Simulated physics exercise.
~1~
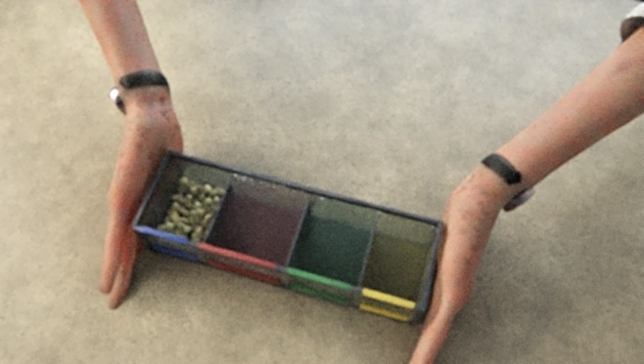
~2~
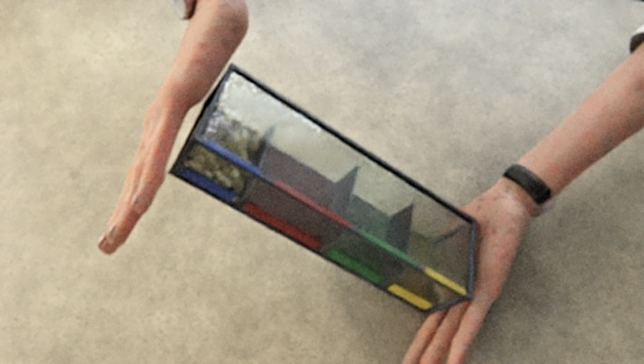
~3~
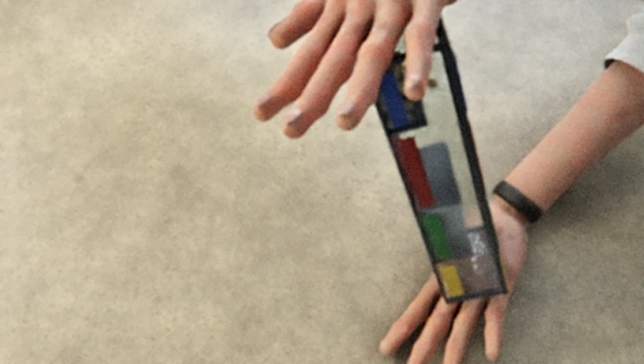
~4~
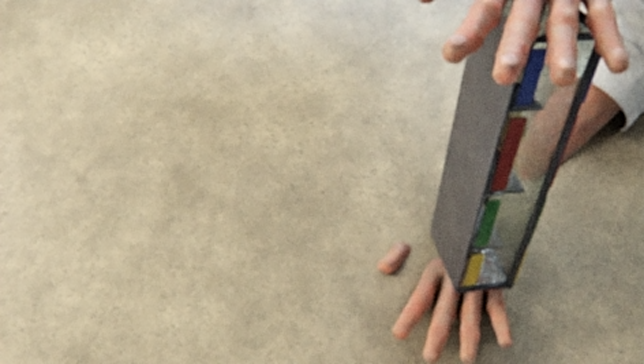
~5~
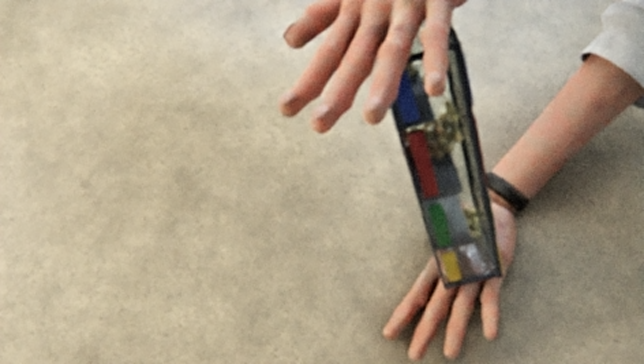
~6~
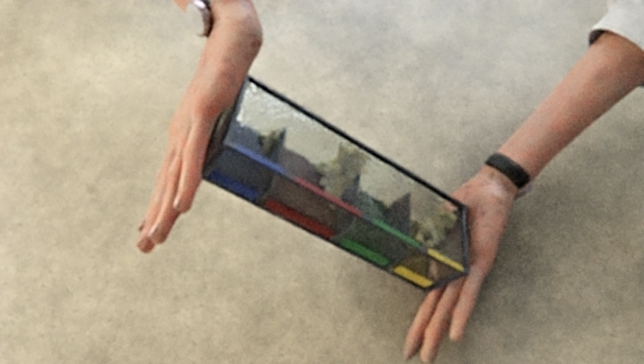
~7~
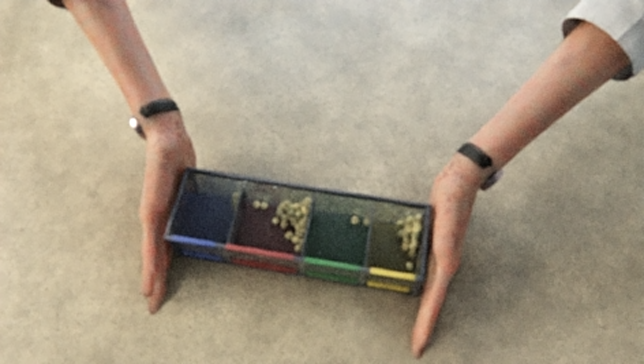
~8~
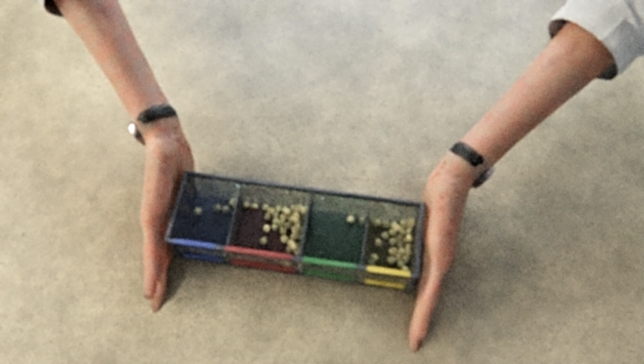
Two hands tipped a clear-lidded box of four coloured compartments up onto its right end, then lowered it flat again, and the pale beans that had started in the blue section ended mostly in the red and yellow ones.
